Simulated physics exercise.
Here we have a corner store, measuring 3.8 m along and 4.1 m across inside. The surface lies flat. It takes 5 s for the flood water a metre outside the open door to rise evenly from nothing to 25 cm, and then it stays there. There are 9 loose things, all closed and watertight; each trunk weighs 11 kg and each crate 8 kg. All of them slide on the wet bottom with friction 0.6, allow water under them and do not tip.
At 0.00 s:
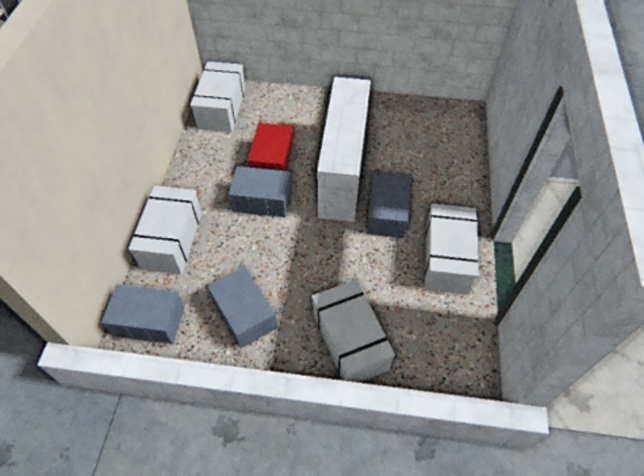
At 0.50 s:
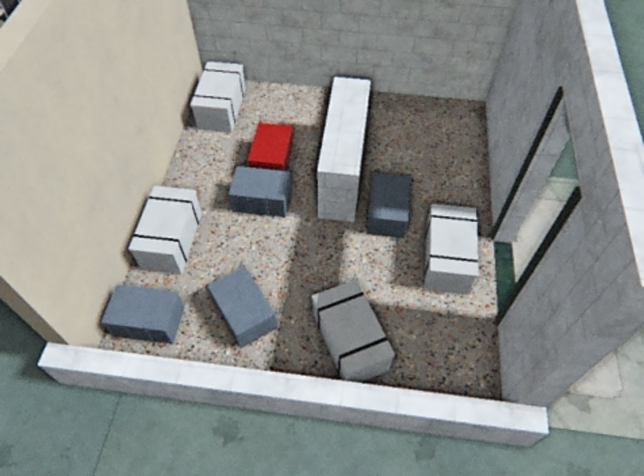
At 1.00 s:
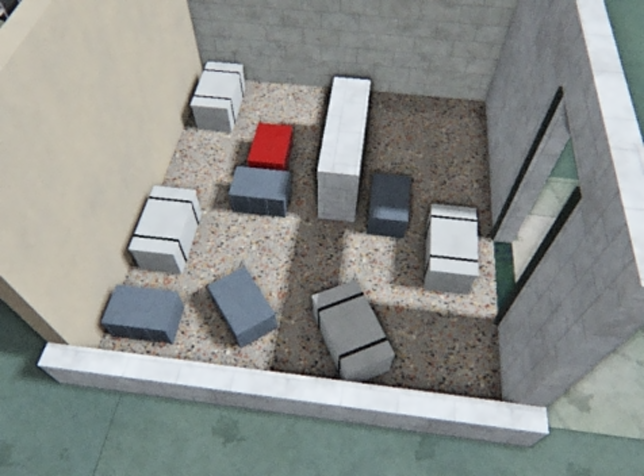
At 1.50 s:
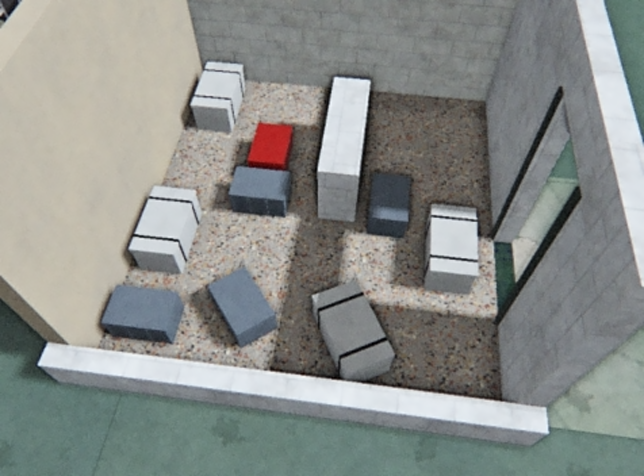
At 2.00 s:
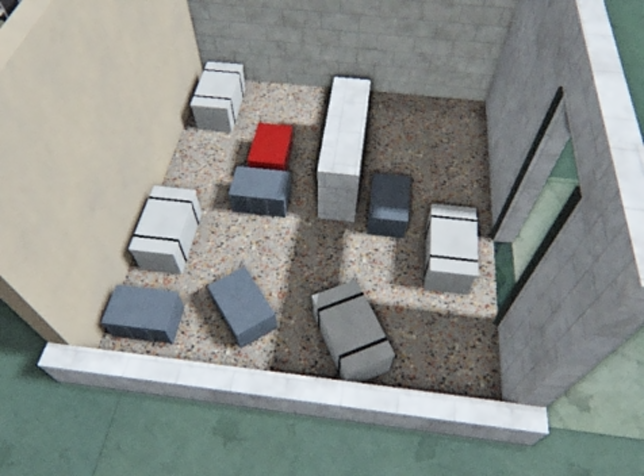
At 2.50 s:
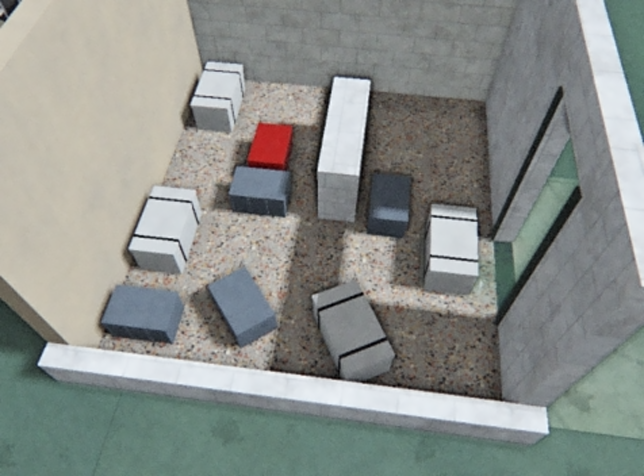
A walled room of scattered crates stays still while greenish water covers the ground outside.
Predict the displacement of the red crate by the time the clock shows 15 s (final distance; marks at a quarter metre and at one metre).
Some way off.
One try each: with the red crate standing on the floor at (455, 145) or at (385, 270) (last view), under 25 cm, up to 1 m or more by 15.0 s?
In that order: It shifts a modest distance; it goes a long way.
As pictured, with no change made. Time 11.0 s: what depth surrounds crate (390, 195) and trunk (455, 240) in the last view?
7 and 11 cm.
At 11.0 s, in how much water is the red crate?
The depth there is around 8 cm.
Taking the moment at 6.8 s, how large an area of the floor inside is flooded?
Around 12 m2 of it.
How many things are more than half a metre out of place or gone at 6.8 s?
That would be 4.
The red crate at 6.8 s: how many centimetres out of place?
Roughly 0 cm by then.
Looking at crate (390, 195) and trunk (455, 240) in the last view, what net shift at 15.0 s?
They've ended up 100 cm and 300 cm away, in that order.
After 3.5 s the red crate is near (270, 143), 0.0 m from its start, aground; 0 afloat.
After 6.8 s the red crate is near (270, 143), 0.0 m from its start, aground; 5 afloat.
After 11.0 s the red crate is near (309, 138), 0.4 m from its start, afloat; 9 afloat.
After 15.0 s the red crate is near (234, 182), 0.7 m from its start, afloat; 9 afloat.
